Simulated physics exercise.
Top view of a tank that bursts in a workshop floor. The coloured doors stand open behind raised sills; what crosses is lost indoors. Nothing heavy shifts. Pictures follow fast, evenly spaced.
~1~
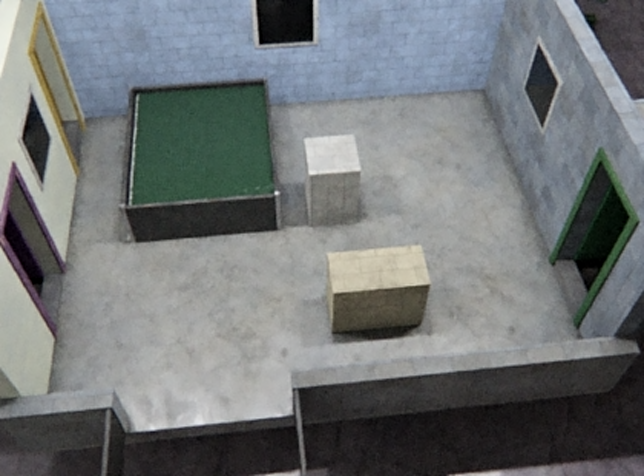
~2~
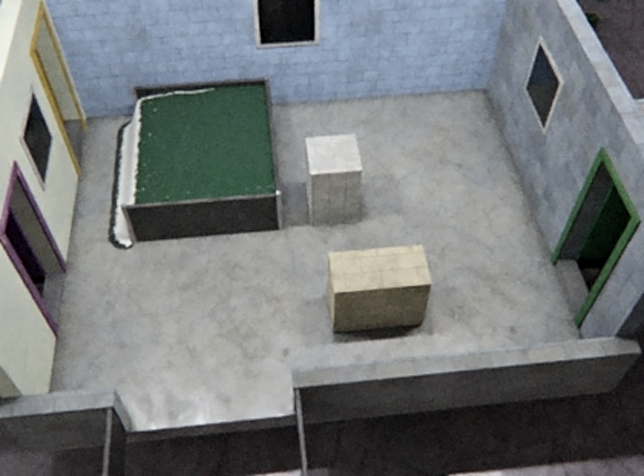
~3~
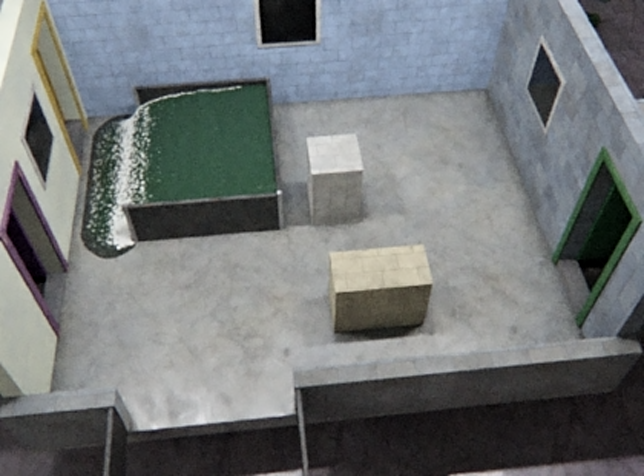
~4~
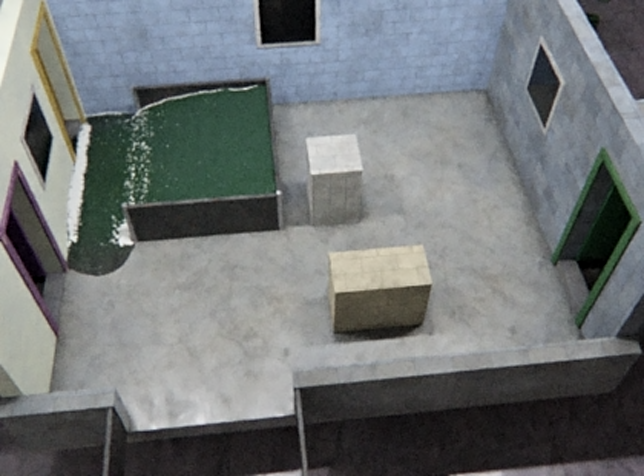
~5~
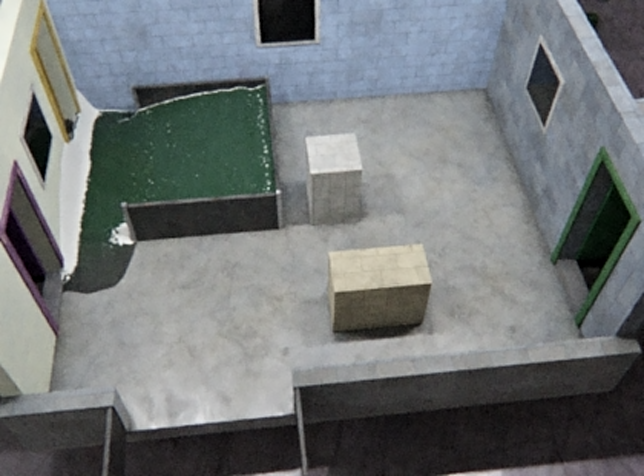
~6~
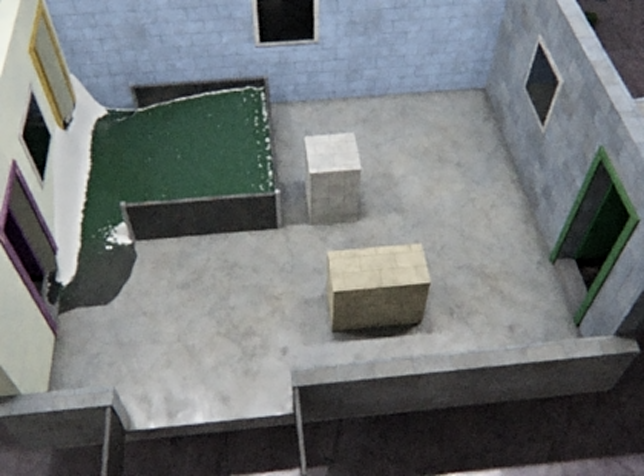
Green water in an open tank bursting out through its left side, spreading across the grey floor and surging up the left wall.
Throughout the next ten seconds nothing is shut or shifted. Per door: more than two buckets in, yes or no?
Yellow door yes, purple door yes, green door no.
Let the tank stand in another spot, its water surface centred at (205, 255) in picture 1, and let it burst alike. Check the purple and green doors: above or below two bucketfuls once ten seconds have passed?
Lab note - purple door crosses the line; green door never reaches it.
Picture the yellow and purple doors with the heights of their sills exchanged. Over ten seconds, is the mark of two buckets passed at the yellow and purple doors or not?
The yellow door exceeds the limit and the purple door remains below the limit.
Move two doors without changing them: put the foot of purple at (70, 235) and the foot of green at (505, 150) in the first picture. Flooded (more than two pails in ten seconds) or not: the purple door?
Result: Purple door rises above.
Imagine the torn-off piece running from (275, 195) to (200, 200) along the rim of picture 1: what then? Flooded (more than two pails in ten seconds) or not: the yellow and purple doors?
The yellow one remains shy of it and the purple one remains shy of it, I think.
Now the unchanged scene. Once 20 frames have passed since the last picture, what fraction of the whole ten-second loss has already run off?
Share gone by then: About 50 %.
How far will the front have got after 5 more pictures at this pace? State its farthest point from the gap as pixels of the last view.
Near (47, 406).
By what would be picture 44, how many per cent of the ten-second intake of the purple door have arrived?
My estimate: Close to 85 per cent.
A moment on, water covers 20 % of the floor; the yellow door far over two buckets in, the purple door under two buckets in, the green door not reached.
Next, water covers 30 % of the floor; the yellow door far over two buckets in, the purple door over two buckets in, the green door not reached.
Then, water covers 45 % of the floor; the yellow door far over two buckets in, the purple door far over two buckets in, the green door not reached.
Later, water covers 70 % of the floor; the yellow door far over two buckets in, the purple door far over two buckets in, the green door wet at the sill, nothing in.
In the end, water covers 85 % of the floor; the yellow door far over two buckets in, the purple door far over two buckets in, the green door wet at the sill, nothing in.
